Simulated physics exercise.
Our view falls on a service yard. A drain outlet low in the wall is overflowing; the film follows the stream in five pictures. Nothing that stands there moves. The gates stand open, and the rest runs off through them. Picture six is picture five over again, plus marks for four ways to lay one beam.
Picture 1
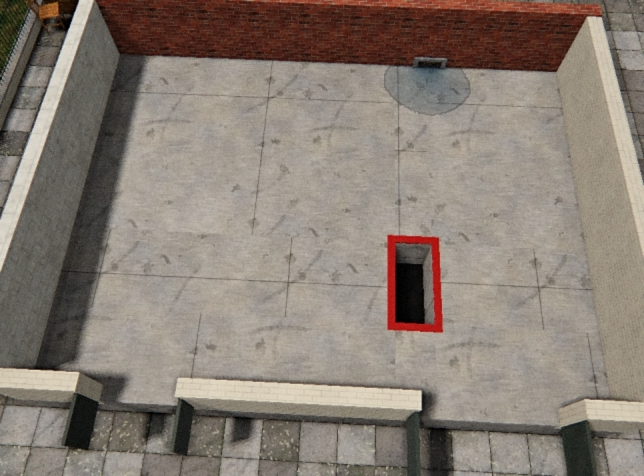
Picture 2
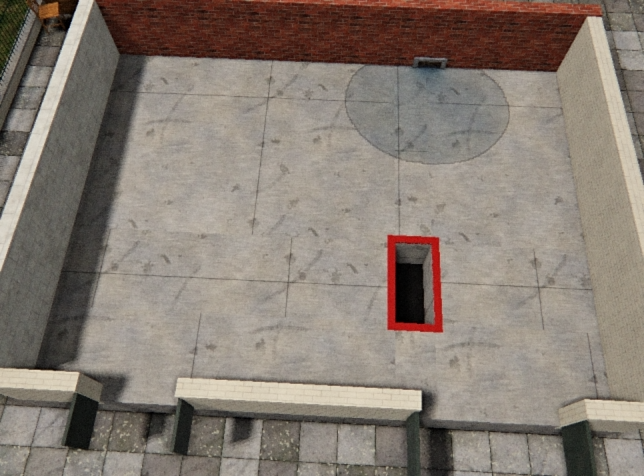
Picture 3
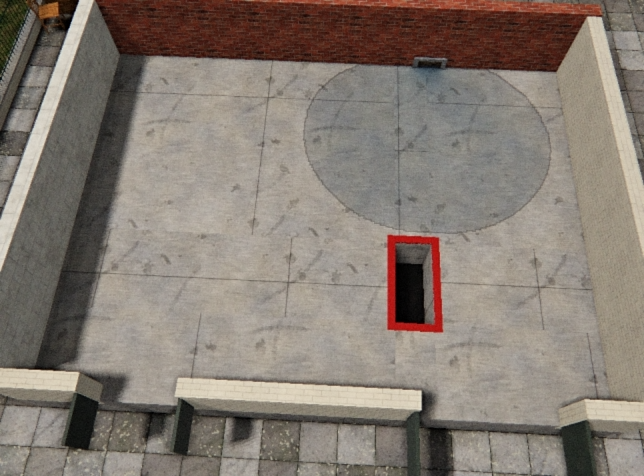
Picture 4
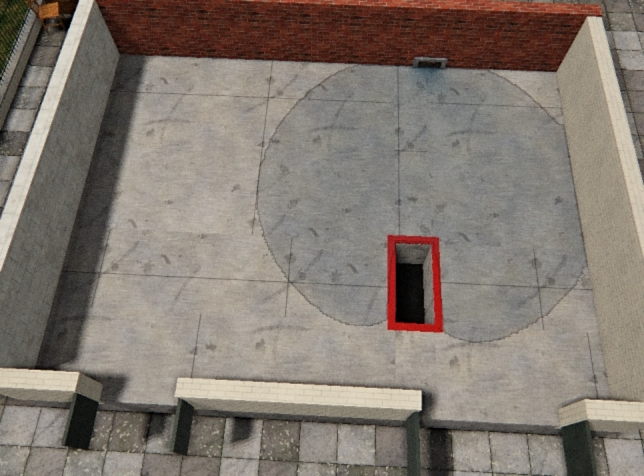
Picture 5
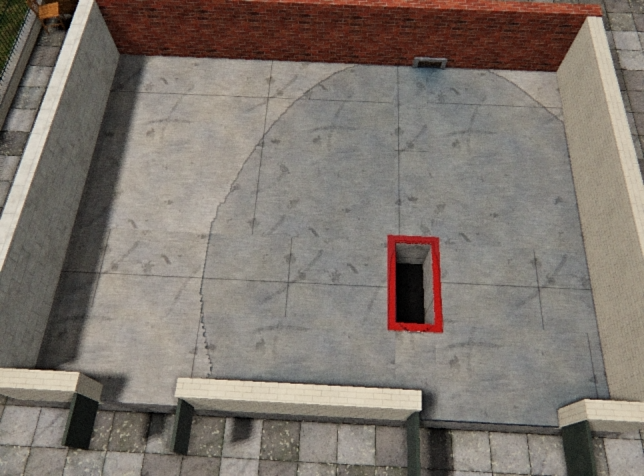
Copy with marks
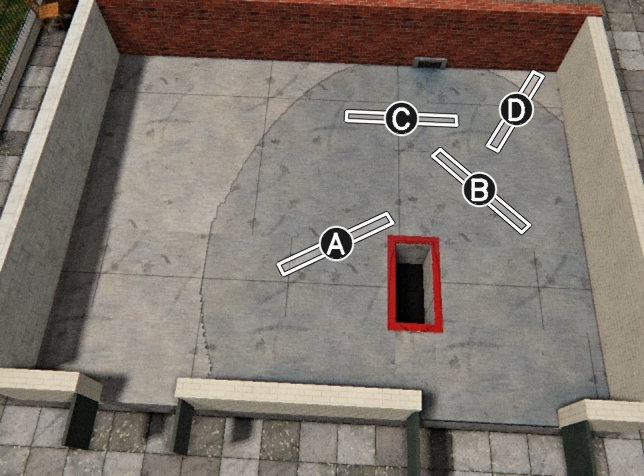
A thin, bluish sheet of water spreads from a small outlet at the foot of the red brick back wall, across a grey concrete yard seen from high above. Pale walls flank the yard, gaps open in the low front wall, and a red-rimmed rectangular gully sits right of centre. The rounded patch widens forward, reaches and surrounds the gully, then covers most of the right side, while the camera stays still.
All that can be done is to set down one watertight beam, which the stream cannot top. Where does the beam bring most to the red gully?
Go for D.
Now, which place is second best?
Here it is place A.
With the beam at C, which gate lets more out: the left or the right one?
The right gate.
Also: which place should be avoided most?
It is C.
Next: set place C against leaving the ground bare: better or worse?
Place C is worse.
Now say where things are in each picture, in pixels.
Outfall at (429, 63); red gully at (414, 282); open gate at (147, 387); open gate at (485, 405); water covers 3 % of the ground and shows as far out as (413, 107); red gully still dry.
Water covers 10 % of the ground and shows as far out as (435, 160); red gully still dry.
Water covers 23 % of the ground and shows as far out as (394, 223); red gully still dry.
Water covers 41 % of the ground and shows as far out as (328, 311); red gully taking water.
59 % of the ground is wet; red gully taking water.
On the marked copy, A from (280, 269) to (389, 218); B from (436, 152) to (525, 228); C from (346, 116) to (456, 120); D from (492, 148) to (538, 74).
With A, about 22 % of the stream runs into the red gully, about 77 % out by the gates.
With B, about 15 % of the stream runs into the red gully, about 84 % out by the gates.
With C, about 3 % of the stream runs into the red gully, about 96 % out by the gates.
With D, about 33 % of the stream runs into the red gully, about 67 % out by the gates.
